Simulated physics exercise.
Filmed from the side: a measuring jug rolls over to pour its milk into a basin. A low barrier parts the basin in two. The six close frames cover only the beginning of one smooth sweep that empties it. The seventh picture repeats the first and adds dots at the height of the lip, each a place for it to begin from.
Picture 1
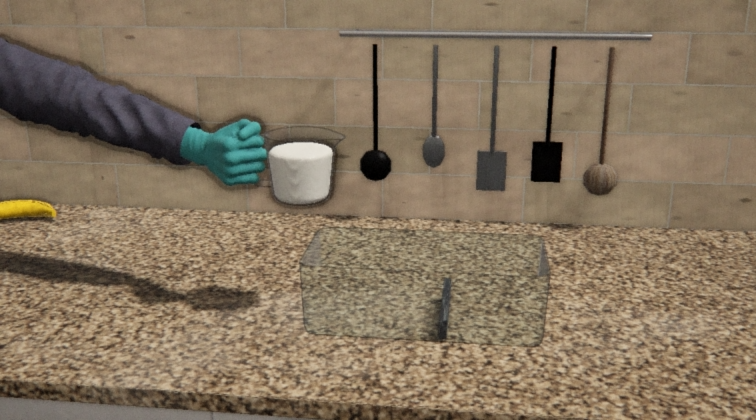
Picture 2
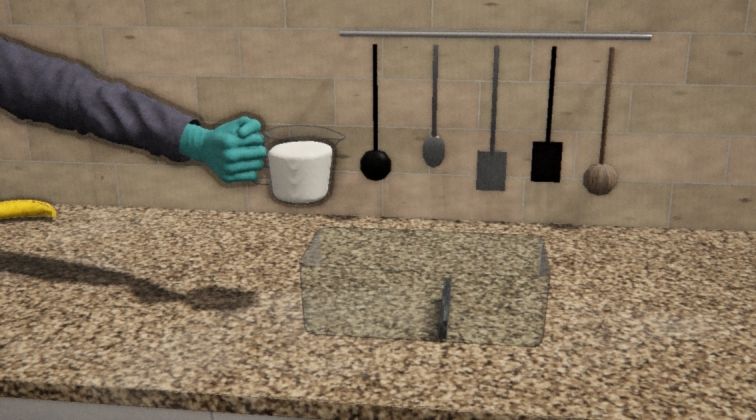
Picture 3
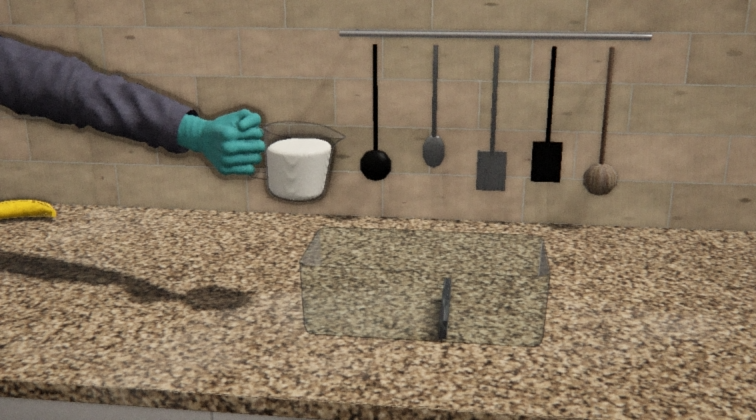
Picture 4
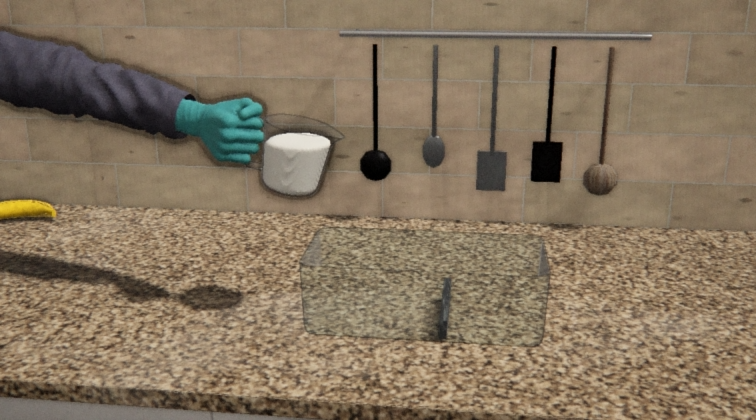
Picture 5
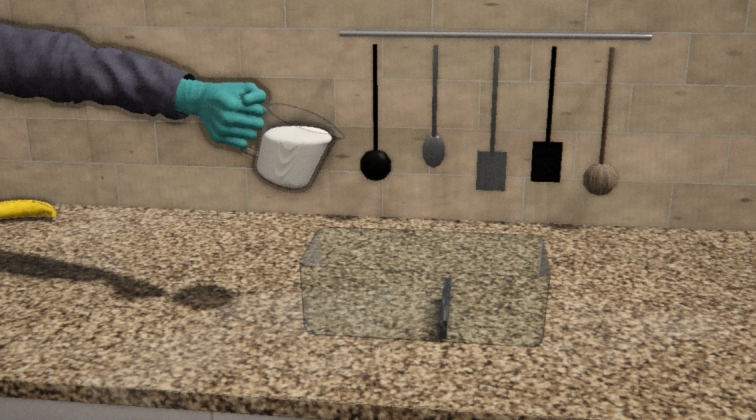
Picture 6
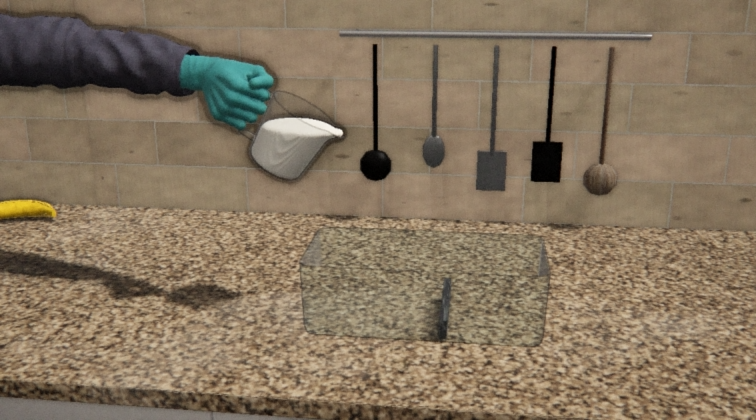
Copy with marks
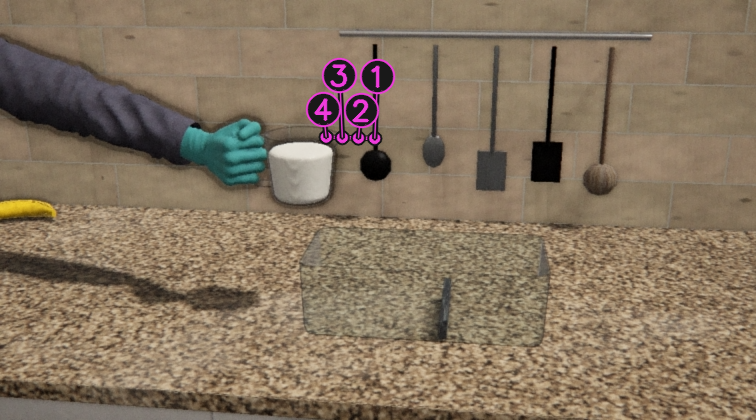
The video shows a teal-gloved hand holding a clear jug of white liquid above a countertop, left of a transparent divided basin. The jug begins upright, then gradually tilts to the right, the liquid shifting toward its lip.
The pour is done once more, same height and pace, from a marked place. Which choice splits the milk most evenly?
The best place is 1.
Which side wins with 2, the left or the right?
More ends on the left.
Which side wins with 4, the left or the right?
The left side.
On the marked copy, 1 at (374, 138); 2 at (358, 138); 3 at (342, 137); 4 at (326, 137).
For place 1, about 40 % ends left of the wall and 56 % right of it; 4 % is lost outside.
For place 2, about 83 % ends left of the wall and 13 % right of it; 4 % is lost outside.
For place 3, about 83 % ends left of the wall and 10 % right of it; 7 % is lost outside.
For place 4, about 83 % ends left of the wall and 12 % right of it; 5 % is lost outside.
